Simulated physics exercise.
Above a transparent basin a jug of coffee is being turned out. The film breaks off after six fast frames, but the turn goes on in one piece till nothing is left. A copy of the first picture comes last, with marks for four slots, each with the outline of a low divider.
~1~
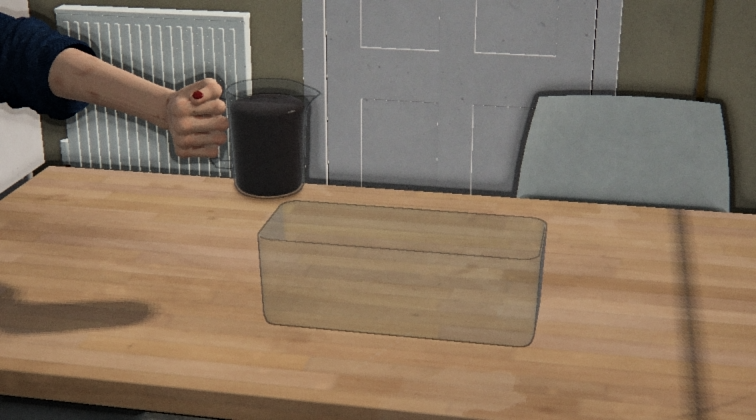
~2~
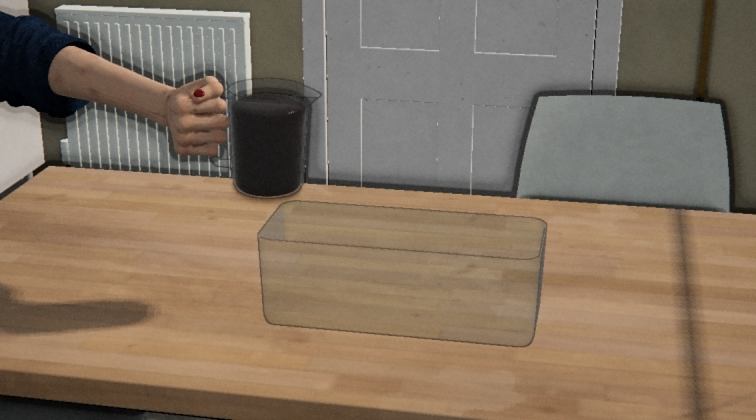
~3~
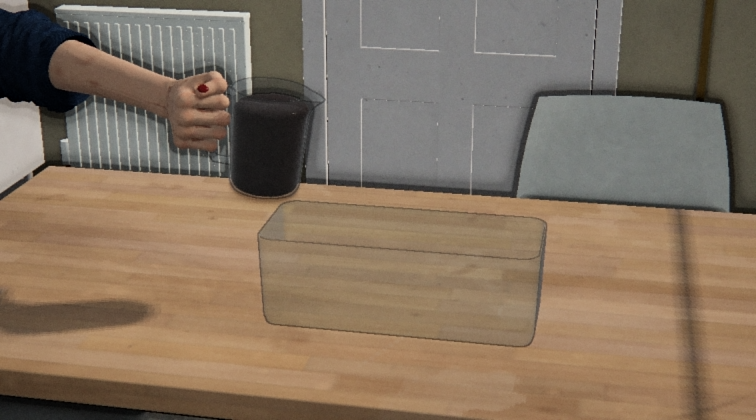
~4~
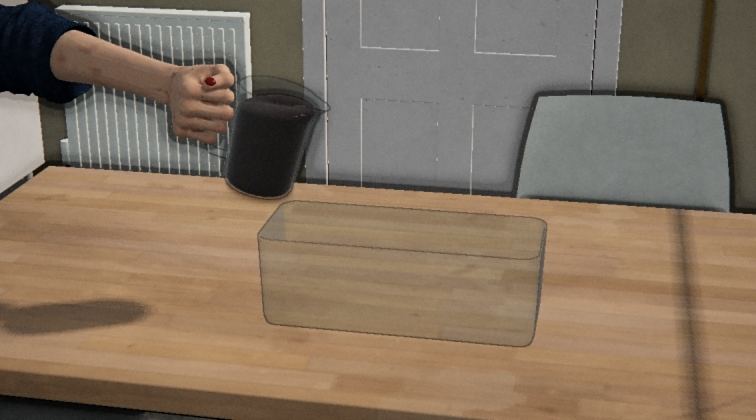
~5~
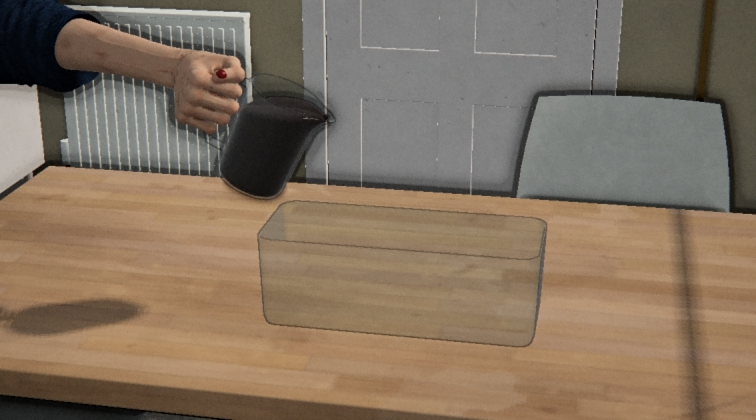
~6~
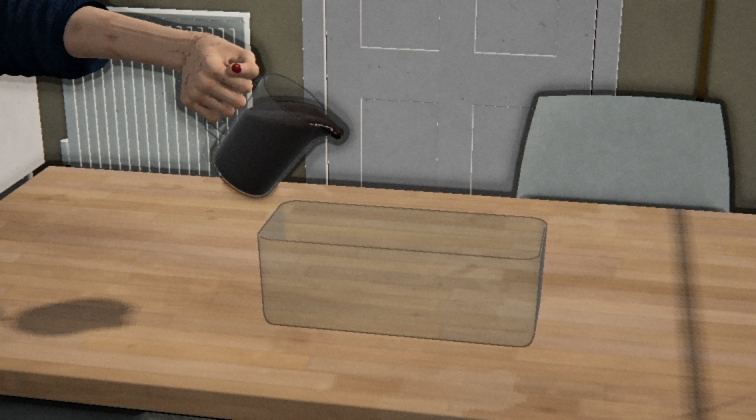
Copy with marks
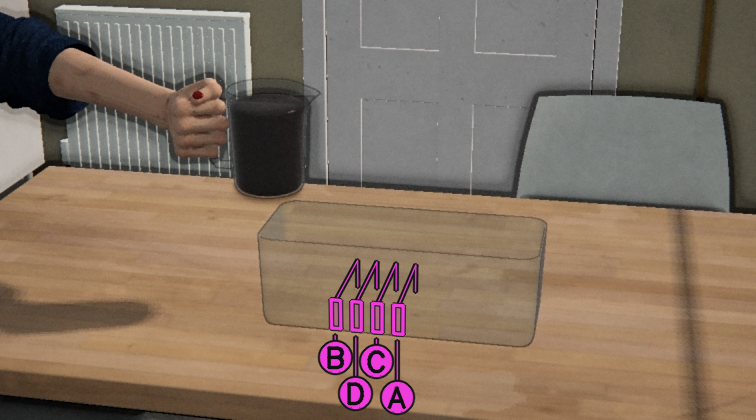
In a room with a wooden table, seen from slightly above by a still camera, a white radiator and a grey door stand behind. A clear rectangular basin sits at the table's centre, a pale grey chair is at right, and a dark-sleeved arm at left holds a clear jug of dark coffee. The hand keeps the jug upright, then tilts it steadily rightward until coffee reaches over the lip.
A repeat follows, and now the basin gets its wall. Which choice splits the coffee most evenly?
Place D.
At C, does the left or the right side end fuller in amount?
The left one.
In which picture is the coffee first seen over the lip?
Picture 6.
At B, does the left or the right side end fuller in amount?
The right one.
On the marked copy, A at (397, 341); B at (335, 335); C at (376, 339); D at (355, 337).
If A is chosen, about 92 % ends left of the wall and 6 % right of it.
If B is chosen, about 20 % ends left of the wall and 79 % right of it.
If C is chosen, about 80 % ends left of the wall and 17 % right of it; 3 % is lost outside.
If D is chosen, about 55 % ends left of the wall and 44 % right of it.
